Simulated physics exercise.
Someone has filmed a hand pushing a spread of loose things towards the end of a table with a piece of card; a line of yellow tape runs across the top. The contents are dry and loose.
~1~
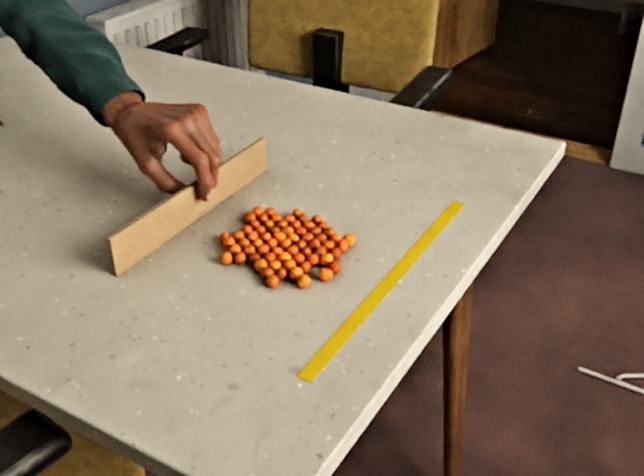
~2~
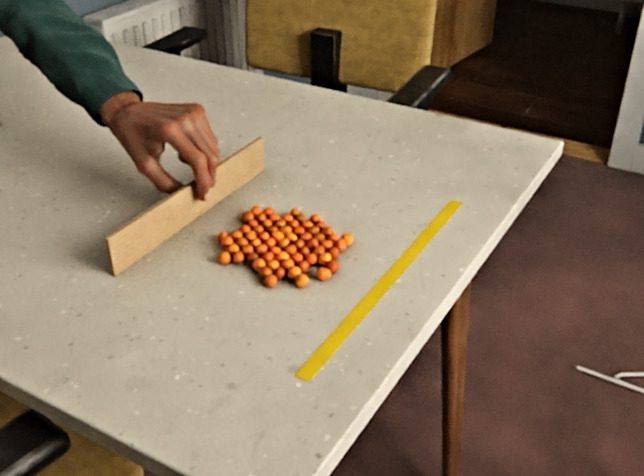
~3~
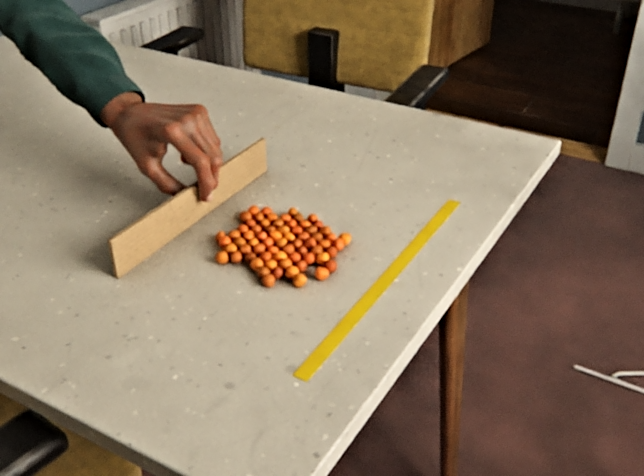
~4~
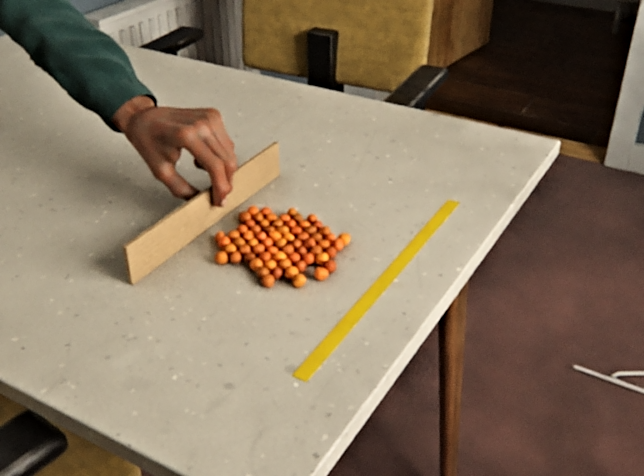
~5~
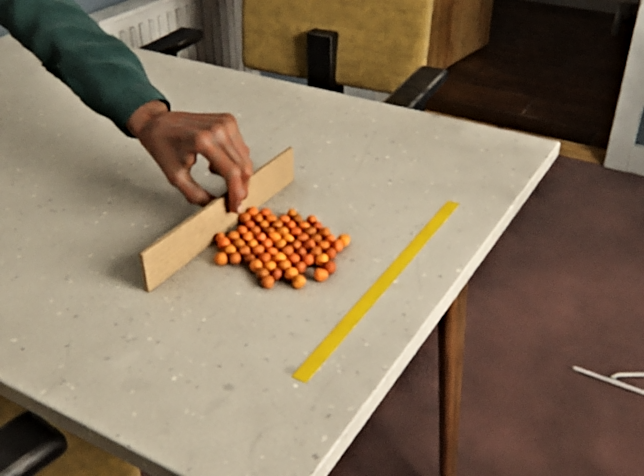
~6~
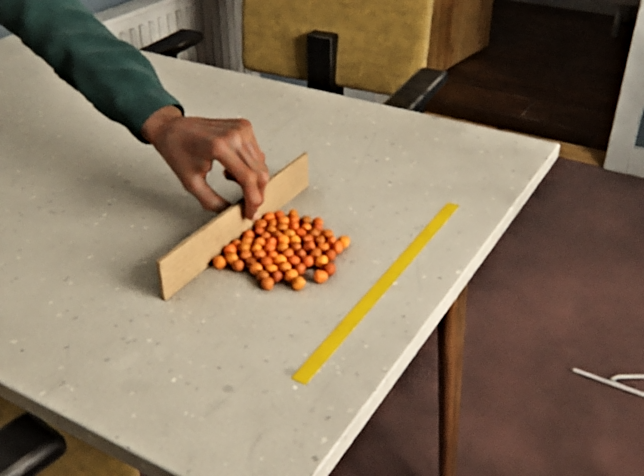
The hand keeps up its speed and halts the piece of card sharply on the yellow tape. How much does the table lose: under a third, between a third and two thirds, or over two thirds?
The floor gets less than a third.
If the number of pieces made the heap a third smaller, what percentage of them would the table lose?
It comes to 10 per cent or so.
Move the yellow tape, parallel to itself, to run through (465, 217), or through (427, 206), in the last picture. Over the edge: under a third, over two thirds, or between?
The first try: Between a third and two thirds. The second: Under a third.
Just after the last frame, piece of card still moving, near (316, 224); heap all on the table, its front near (365, 292).
A moment on, piece of card stopped at the yellow tape; heap about a tenth over the edge.
Further on, piece of card stopped at the yellow tape; heap roughly a quarter over the edge.
When it is over, piece of card stopped at the yellow tape; heap roughly a quarter over the edge.
